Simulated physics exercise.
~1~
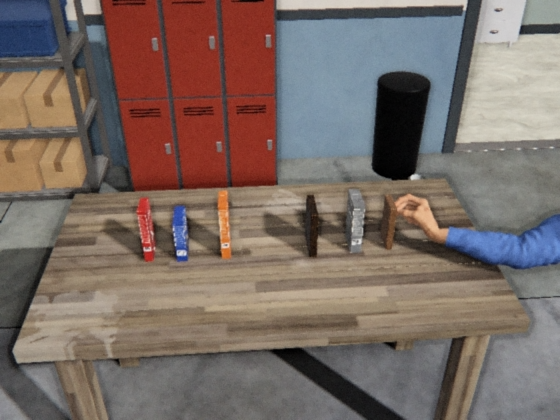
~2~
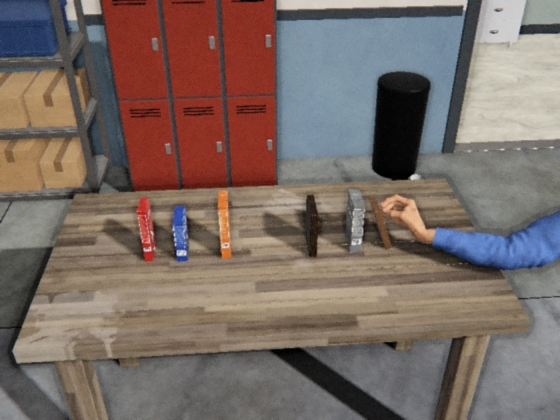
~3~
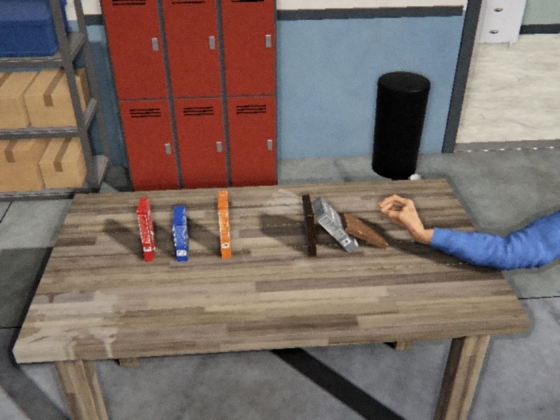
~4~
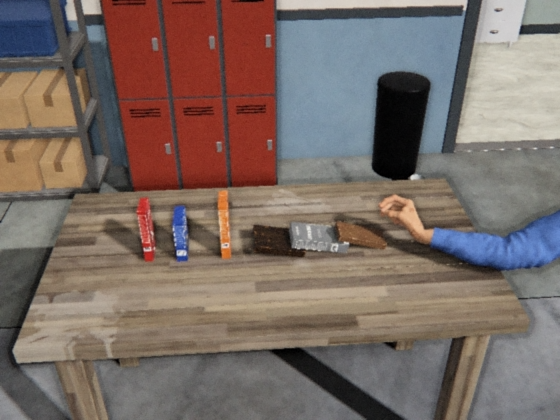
On a wooden table, a hand tips a brown board leftward, toppling a grey packet and black board while three packets stay standing.
